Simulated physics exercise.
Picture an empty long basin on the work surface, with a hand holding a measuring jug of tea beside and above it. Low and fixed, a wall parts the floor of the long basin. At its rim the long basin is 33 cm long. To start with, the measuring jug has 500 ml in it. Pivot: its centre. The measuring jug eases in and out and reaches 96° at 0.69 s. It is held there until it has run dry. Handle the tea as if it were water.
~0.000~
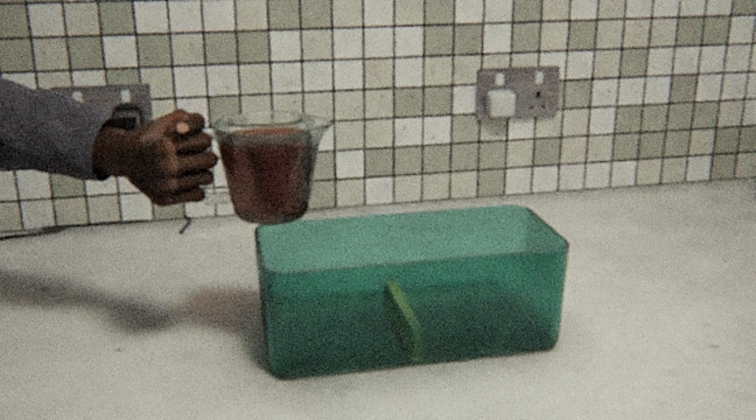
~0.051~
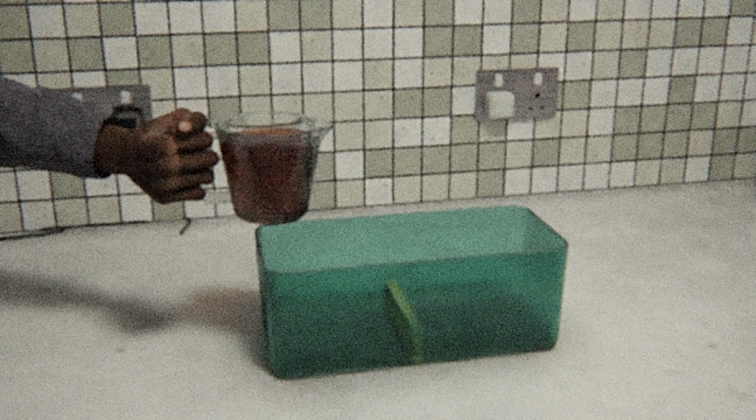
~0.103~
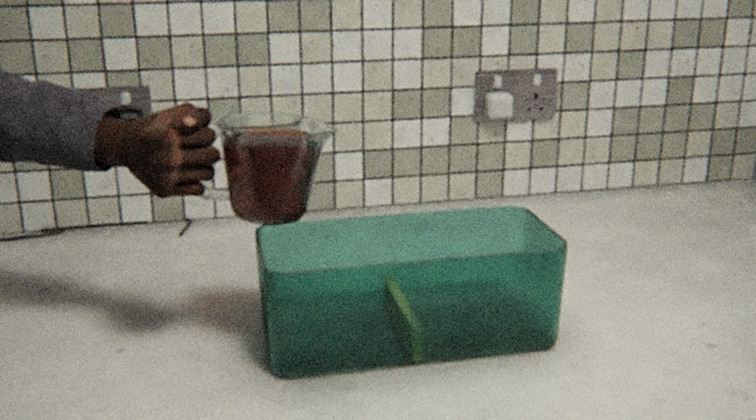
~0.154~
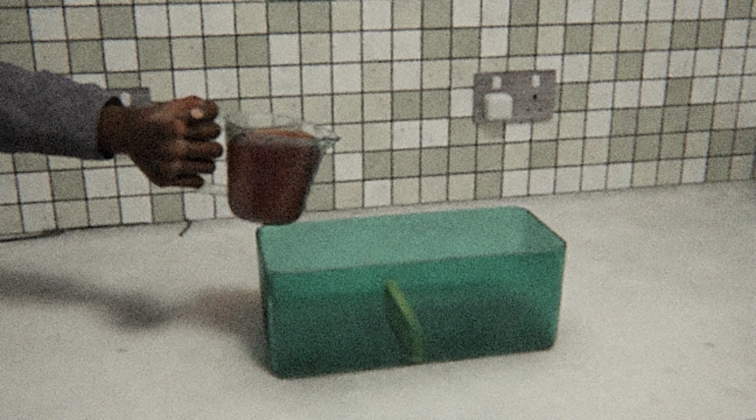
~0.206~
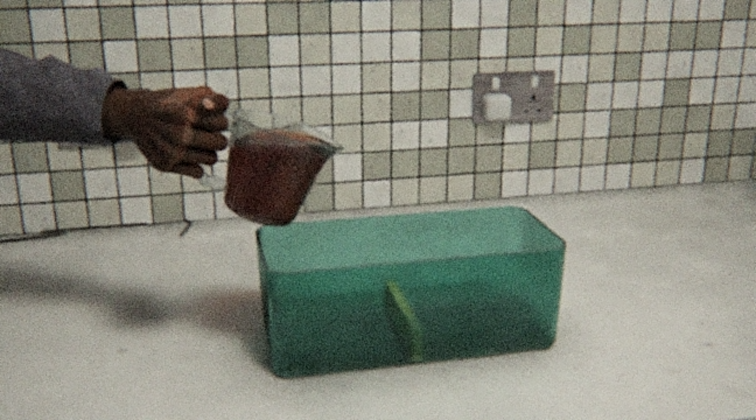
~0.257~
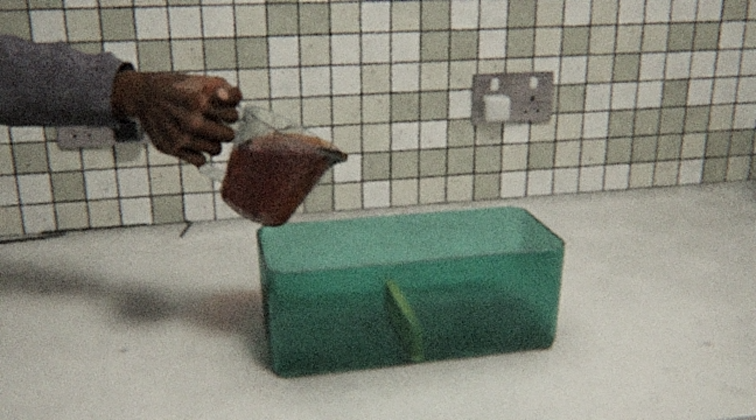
A hand held a glass measuring jug of reddish-brown tea above the left end of a green see-through basin, then gradually tilted it to the right until the tea reached the spout.
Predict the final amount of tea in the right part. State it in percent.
The right part ends with roughly 10 per cent.
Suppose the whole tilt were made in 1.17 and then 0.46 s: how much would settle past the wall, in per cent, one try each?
About 15 %, then about 5 %.
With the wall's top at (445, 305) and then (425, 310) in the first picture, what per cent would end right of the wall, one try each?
I'd say 15 percent on the first go, 10 percent on the next.
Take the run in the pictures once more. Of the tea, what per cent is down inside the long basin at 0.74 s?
Roughly 84 %.
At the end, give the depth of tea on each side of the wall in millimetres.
The left side settles near 22 mm and the right side near 2 mm.
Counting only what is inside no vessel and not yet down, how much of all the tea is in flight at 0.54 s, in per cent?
Around 18 percent.
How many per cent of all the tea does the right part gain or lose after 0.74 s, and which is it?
It goes higher by about 3 %.
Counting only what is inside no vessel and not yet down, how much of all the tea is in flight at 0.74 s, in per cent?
I'd say some 6 per cent is in the air.
After 0.54 s the tilt is 85° and 50 per cent is still to pour, 26 is left of the wall and 5 right of it.
After 0.74 s the tilt is 96° and 10 per cent is still to pour, 76 is left of the wall and 7 right of it.
After 0.96 s the tilt is 96° and 1 per cent is still to pour, 88 is left of the wall and 9 right of it.
After 1.19 s the tilt is 96° and 0 per cent is still to pour, 89 is left of the wall and 10 right of it.
In the end 89 per cent lies left of the wall, 10 right of it and 1 outside.
